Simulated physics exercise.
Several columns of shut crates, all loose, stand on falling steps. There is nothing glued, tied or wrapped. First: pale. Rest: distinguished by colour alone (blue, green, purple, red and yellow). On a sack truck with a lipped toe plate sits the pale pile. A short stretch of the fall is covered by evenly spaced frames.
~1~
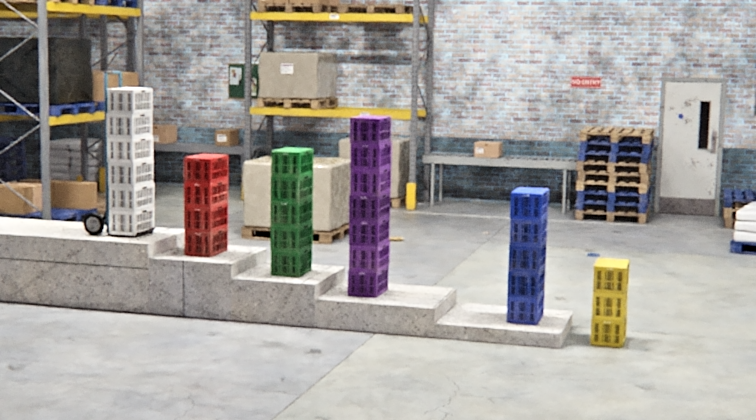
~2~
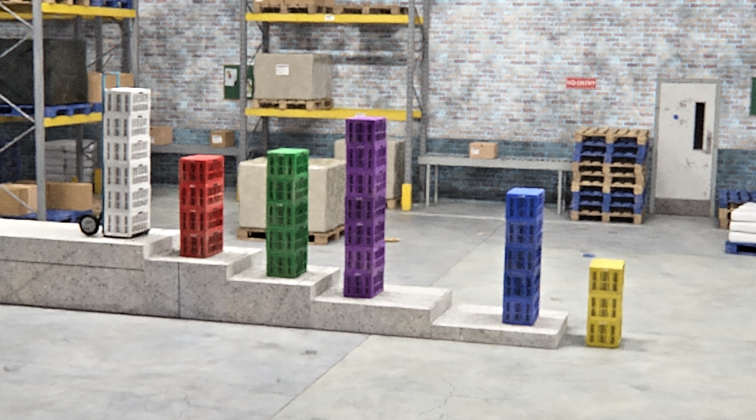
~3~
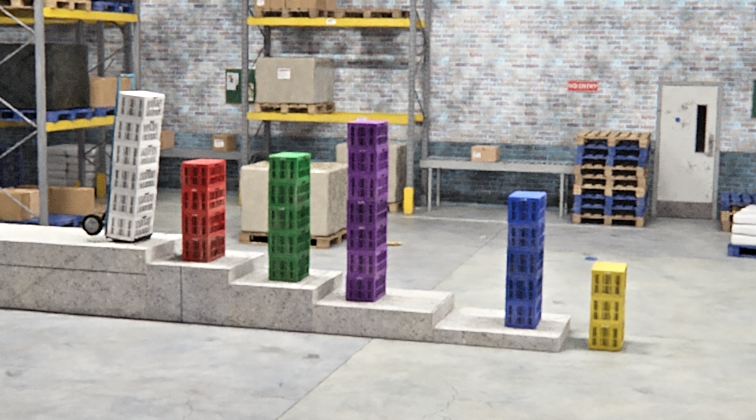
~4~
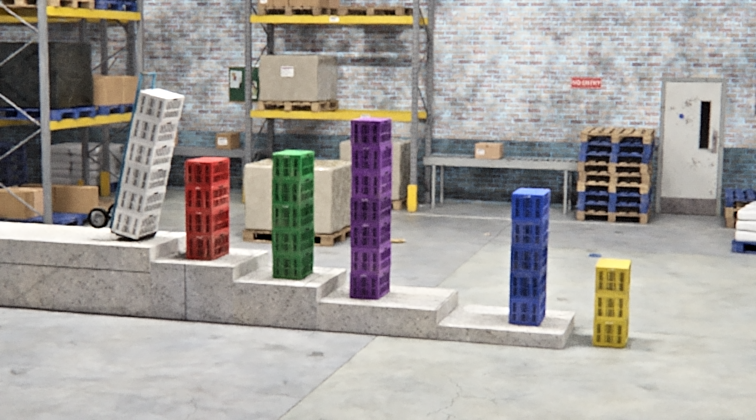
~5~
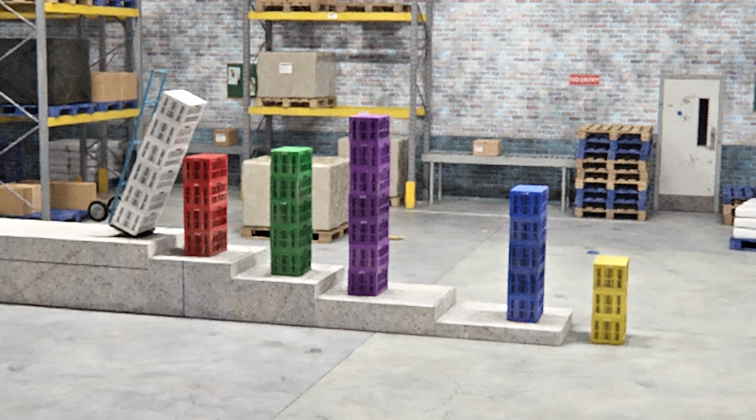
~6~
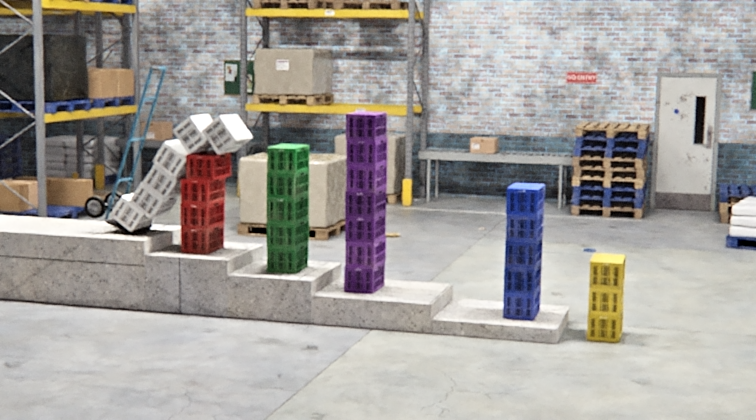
A stack of white crates on a hand truck starts upright at the top of some stone steps, then leans further and further right toward the red stack. Its upper crates bend over the red column, whose top shifts slightly, while the green, purple, blue and yellow stacks stay standing.
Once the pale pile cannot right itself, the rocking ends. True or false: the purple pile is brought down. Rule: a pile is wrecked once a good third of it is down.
True, it is brought down.
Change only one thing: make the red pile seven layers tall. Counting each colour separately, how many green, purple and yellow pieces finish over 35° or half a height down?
Green 5, purple 6, yellow 3.
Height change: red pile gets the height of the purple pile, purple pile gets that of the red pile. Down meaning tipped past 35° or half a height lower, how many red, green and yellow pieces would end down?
Red 6, green 4, yellow 0.
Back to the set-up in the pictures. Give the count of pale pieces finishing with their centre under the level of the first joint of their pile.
5, all in all.
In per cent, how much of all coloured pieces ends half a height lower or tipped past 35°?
Something like 90 in a hundred.
Soon, 6 of the pale pile down; none of the 7 purple crates down (1 of 24 in all colours); top purple crate unmoved; top red crate tipped well over, half its height lower.
A while on, 6 of the pale pile down; none of the 7 purple crates down (9 of 24 in all colours); top purple crate tipped clearly, a little lower; top red crate tipped steeply, some two heights lower.
Towards the end, 6 of the pale pile down; 7 of the 7 purple crates down (21 of 24 in all colours); top purple crate upside down; top blue crate on its side.
Finally, 6 of the pale pile down; 7 of the 7 purple crates down (22 of 24 in all colours); top purple crate some seven heights lower; top yellow crate upside down. Seen by the last camera, middles, top purple crate near (445, 335), top yellow crate near (719, 333).
